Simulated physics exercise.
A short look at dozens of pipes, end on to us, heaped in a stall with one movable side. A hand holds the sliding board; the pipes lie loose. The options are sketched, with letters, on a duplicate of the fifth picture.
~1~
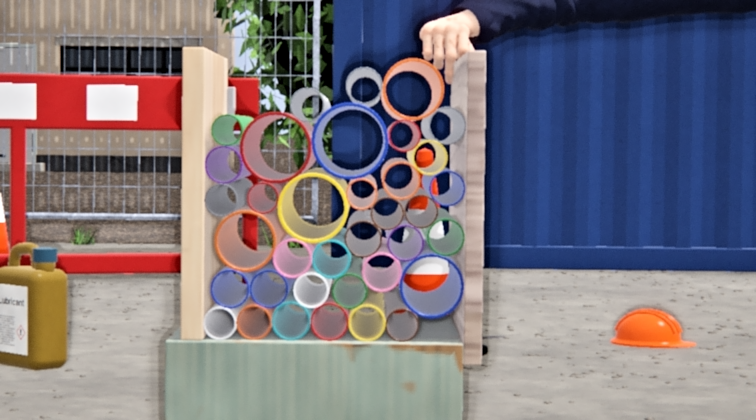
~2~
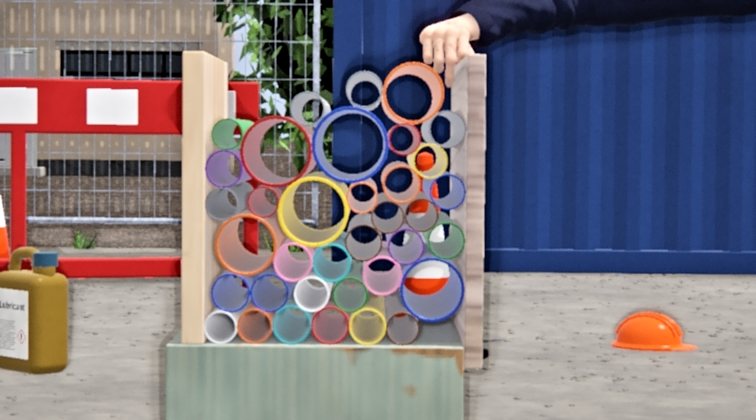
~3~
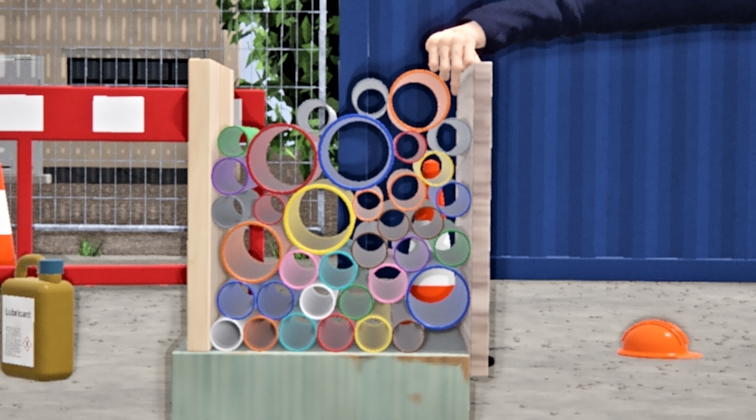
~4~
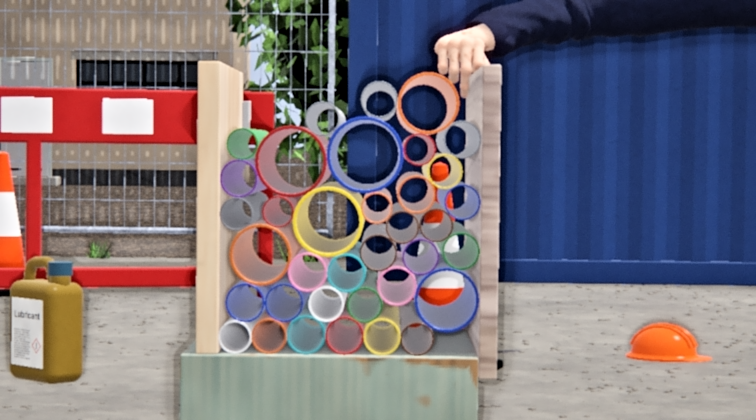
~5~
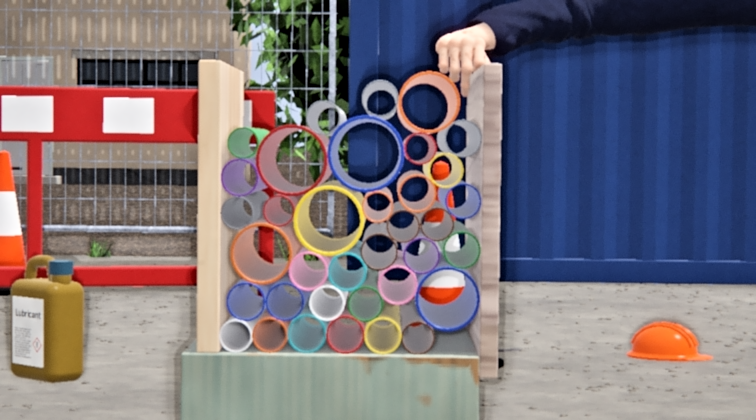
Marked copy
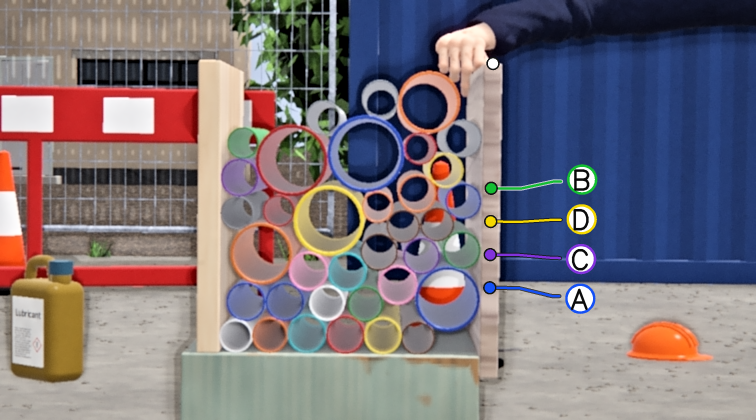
Hand resting on top of the right side board of a stall of loose colourful pipes, the view shifting slightly, pipes staying still.
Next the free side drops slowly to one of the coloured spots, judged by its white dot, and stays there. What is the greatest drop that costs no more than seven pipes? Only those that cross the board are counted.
Down to C.
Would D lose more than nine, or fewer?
Fewer than nine.
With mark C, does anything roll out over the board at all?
Yes, at C.
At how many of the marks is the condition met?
Three of the four.
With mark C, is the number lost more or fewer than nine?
It loses fewer than nine.
On the marked copy, A at (490, 288); B at (491, 188); C at (490, 255); D at (491, 221); the white dot at (493, 63).
Following C. Soon after the start, top of the board (482, 144).
Later, top of the board (481, 235).
In the end, top of the board (481, 254), six out over the board.
As for the rest, A more than seven out over the board; B two out over the board; D two out over the board.
